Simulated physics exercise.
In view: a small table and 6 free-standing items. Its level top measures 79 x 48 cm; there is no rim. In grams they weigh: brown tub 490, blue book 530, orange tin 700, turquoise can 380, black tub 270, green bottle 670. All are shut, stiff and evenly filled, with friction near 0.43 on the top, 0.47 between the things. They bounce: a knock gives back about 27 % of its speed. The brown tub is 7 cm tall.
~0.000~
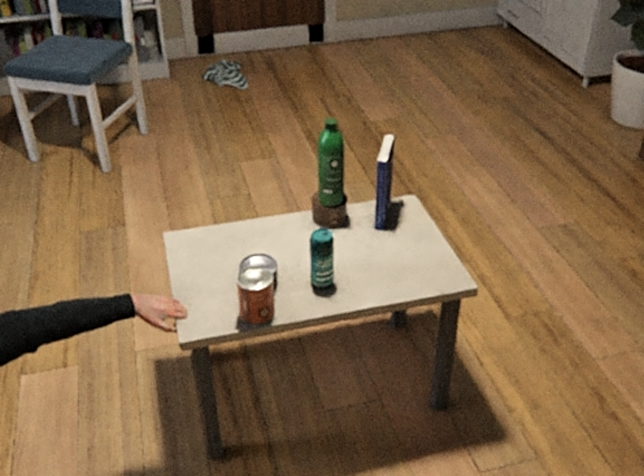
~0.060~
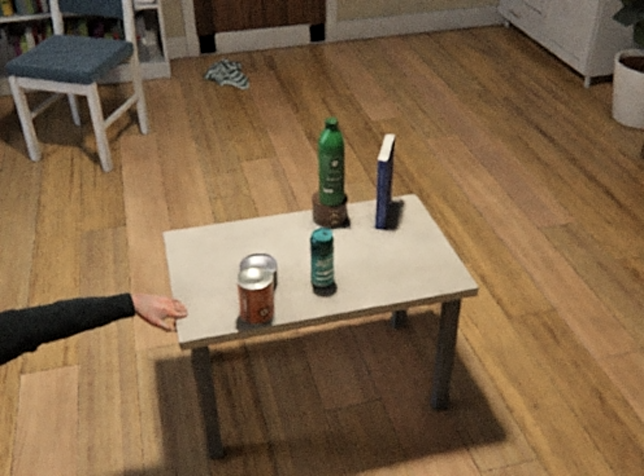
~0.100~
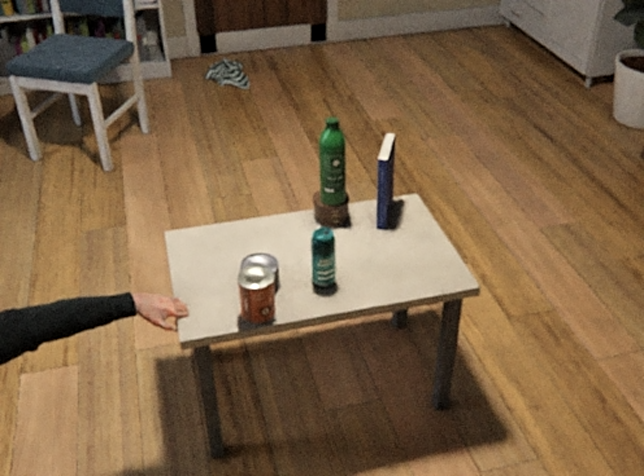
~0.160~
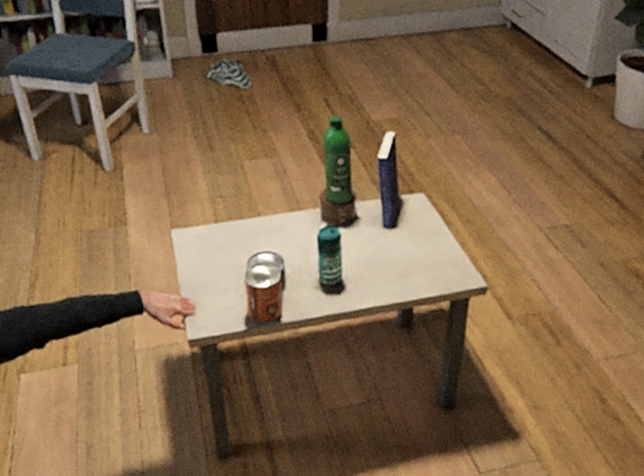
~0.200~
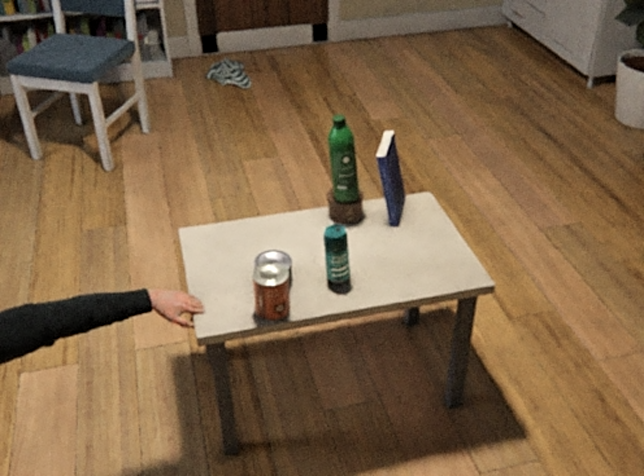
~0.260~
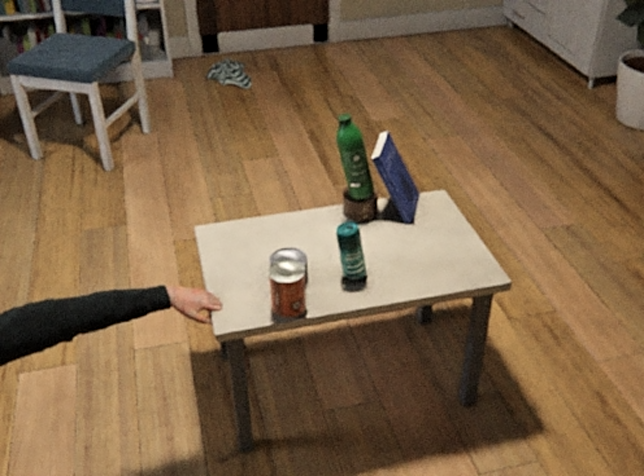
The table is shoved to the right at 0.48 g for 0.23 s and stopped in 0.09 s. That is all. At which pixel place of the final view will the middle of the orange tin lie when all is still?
Resting place of the orange tin: (344, 280).
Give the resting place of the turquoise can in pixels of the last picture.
Near (429, 254).
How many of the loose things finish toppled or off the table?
3 of them.
After 0.46 s, table 17 cm from its start; orange tin moved 5 cm near (341, 280); blue book 59° off upright; green bottle 37° off upright.
After 0.66 s, table 17 cm from its start; orange tin moved 6 cm near (344, 280); blue book on its side; turquoise can on its side.
In the end (3.7 s), toppled on the table, blue book, turquoise can and green bottle; not toppled but over 5 cm from the start, orange tin and black tub; brown tub under 5 cm from the start. At the end, from the last picture's camera, orange tin near (344, 280).
